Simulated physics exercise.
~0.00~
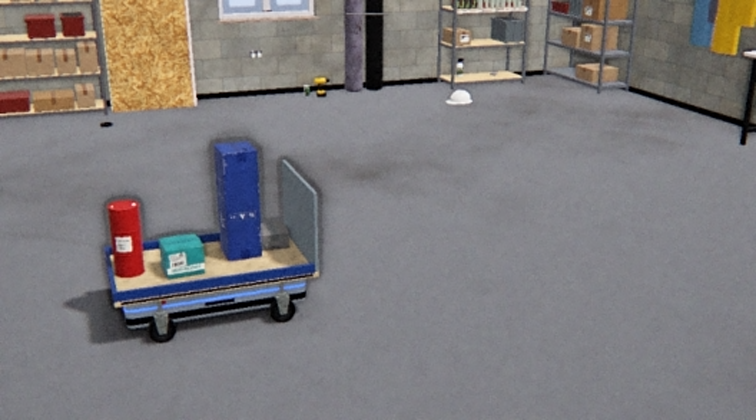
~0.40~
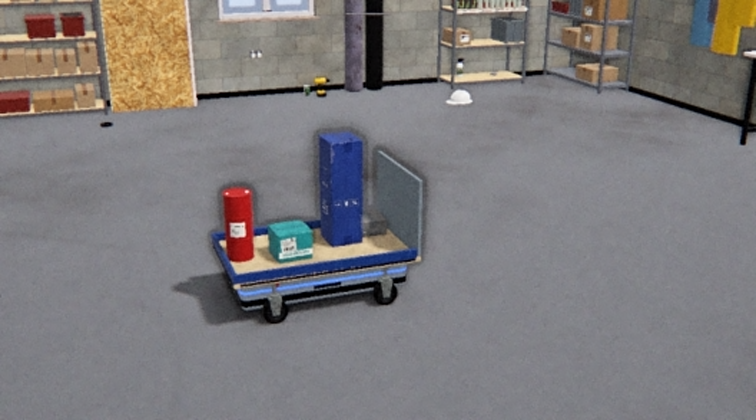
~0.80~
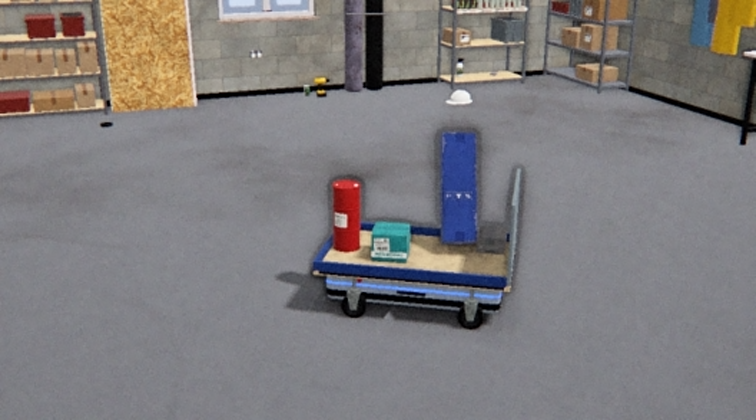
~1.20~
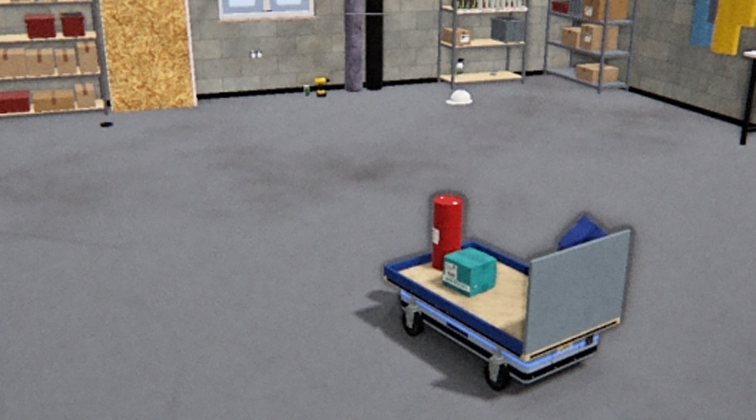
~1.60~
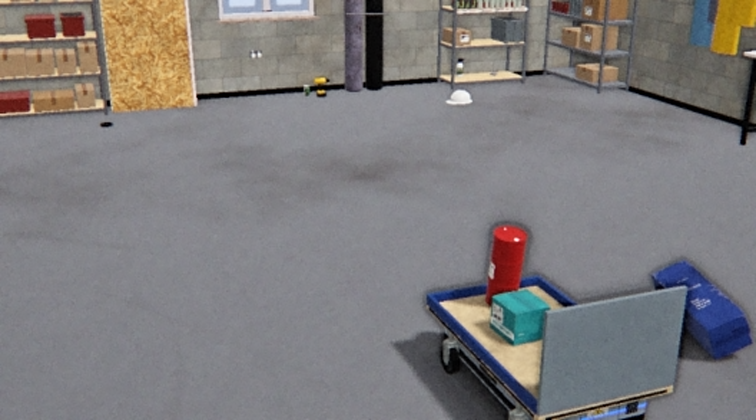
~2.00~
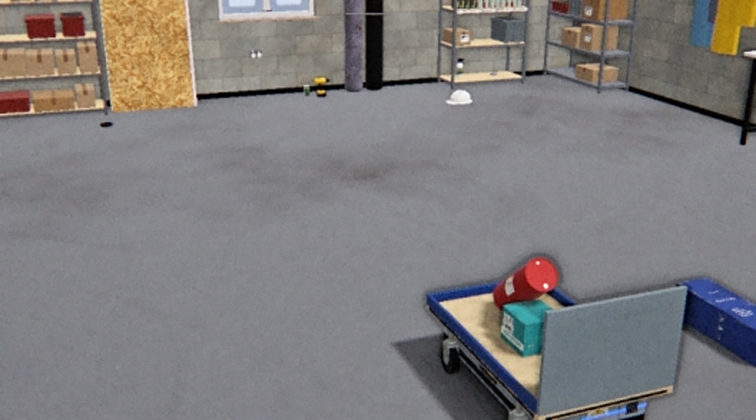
At first, a blue-edged cart carrying a red canister, a turquoise parcel, a tall blue box and a small grey parcel rolls to the right across a grey workshop floor. As it begins to turn toward the viewer, the blue box leans over beside the upright board. The cart swings further around, and the box tips over the side while the canister stays upright. The box lands on the floor to the right as the canister starts to lean. Finally, the cart stands still with its board toward the viewer, the canister tilted steeply against the turquoise parcel and the blue box lying on the floor.
